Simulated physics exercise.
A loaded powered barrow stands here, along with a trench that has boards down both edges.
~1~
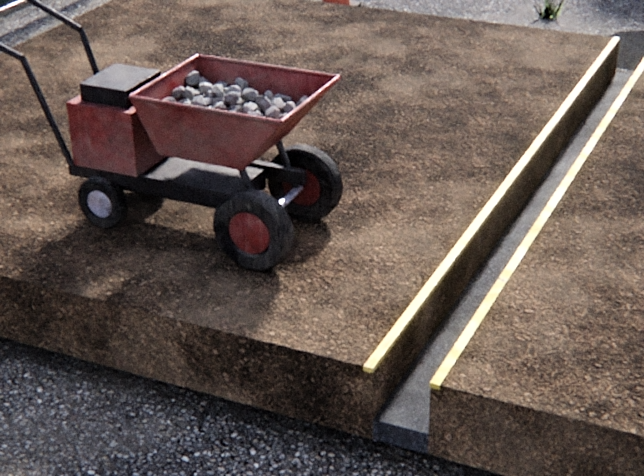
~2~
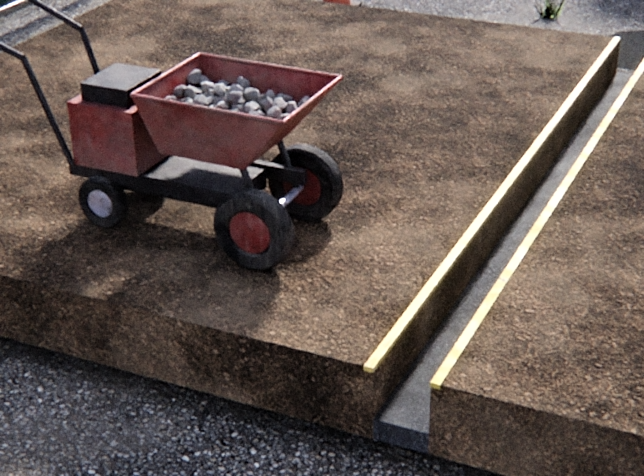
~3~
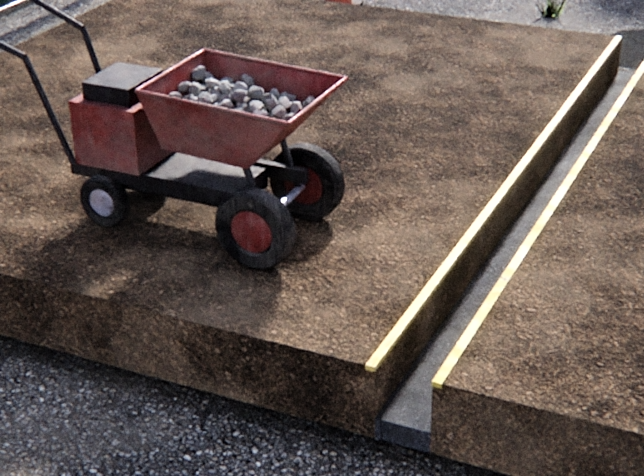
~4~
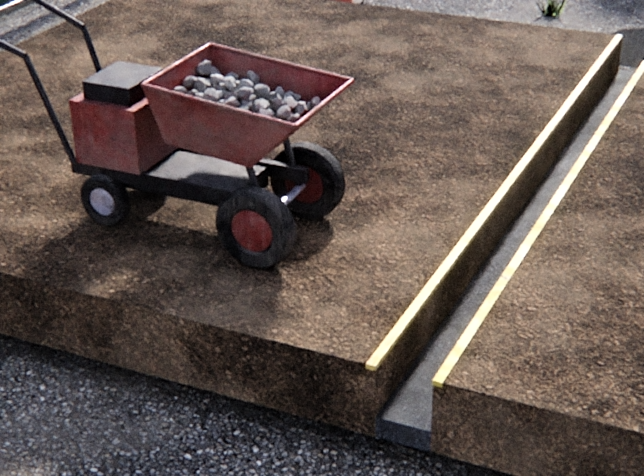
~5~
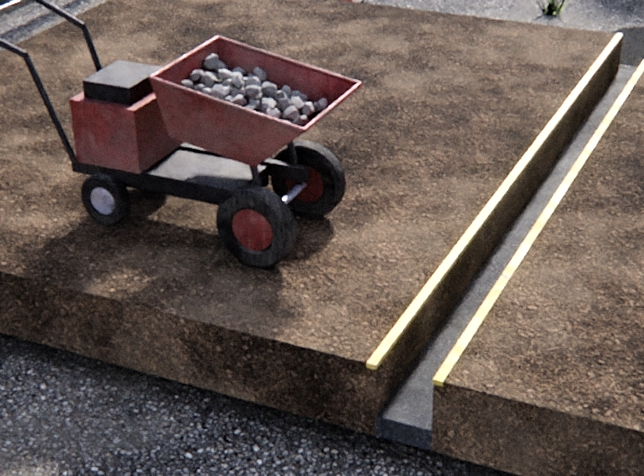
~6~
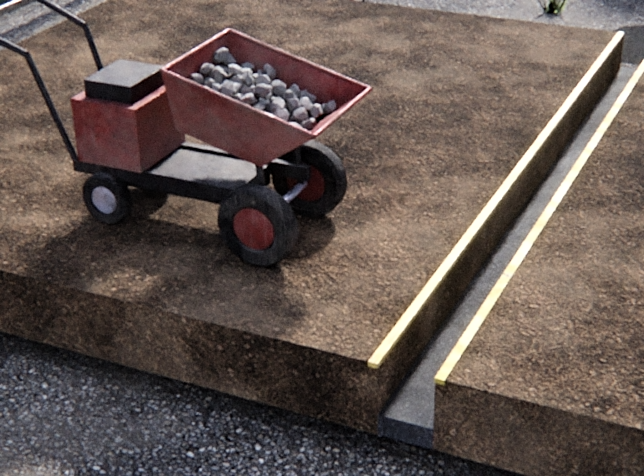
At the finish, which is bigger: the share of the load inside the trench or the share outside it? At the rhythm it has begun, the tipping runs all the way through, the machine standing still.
The share inside is bigger.
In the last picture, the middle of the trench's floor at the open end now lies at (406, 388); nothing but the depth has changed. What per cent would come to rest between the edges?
I'd say around 50 in a hundred.
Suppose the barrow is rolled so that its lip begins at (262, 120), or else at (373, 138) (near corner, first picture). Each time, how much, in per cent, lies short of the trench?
Trial 1 around 50 %, trial 2 around 0 %.
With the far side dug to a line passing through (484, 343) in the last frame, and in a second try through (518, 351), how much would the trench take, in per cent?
Respectively, 60 % and 60 %.
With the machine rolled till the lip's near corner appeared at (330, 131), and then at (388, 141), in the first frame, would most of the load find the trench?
Okay, first it's the bigger portion, and then it's a smaller portion.
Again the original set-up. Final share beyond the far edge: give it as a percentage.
About 0 %.
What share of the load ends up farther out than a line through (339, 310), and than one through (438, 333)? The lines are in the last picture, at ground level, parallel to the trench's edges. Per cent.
Close to 90 and 30 per cent respectively.
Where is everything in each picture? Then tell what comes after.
Lip of the skip near (281, 123), level; top of the load near (209, 102), broken stones; first edge of the trench near (397, 328); far edge near (461, 343), the trench under half as wide as the skip, and about as deep as wide, in the first picture.
Lip of the skip near (283, 123), level; top of the load near (211, 101), in the second picture.
Lip of the skip near (288, 124), tipped barely; top of the load near (215, 98), in the third picture.
Lip of the skip near (295, 127), tipped a little; top of the load near (221, 95), in the fourth picture.
Lip of the skip near (303, 131), tipped a little; top of the load near (228, 87), in the fifth picture.
Lip of the skip near (314, 136), tipped a little; top of the load near (227, 85); first edge of the trench near (402, 324); far edge near (466, 339), in the sixth picture.
Shortly afterwards, skip tipped steeply; the whole lot in the skip.
Next, skip tipped right over; the bulk in the skip; a little short of the trench; only a few in or heaped over the trench; only a few falling.
Some moments later, skip tipped right over; a little in the skip; near a third short of the trench; near half in or heaped over the trench.
In the end, skip tipped right over; a little in the skip; near a quarter short of the trench; near two thirds in or heaped over the trench; none at all beyond it.
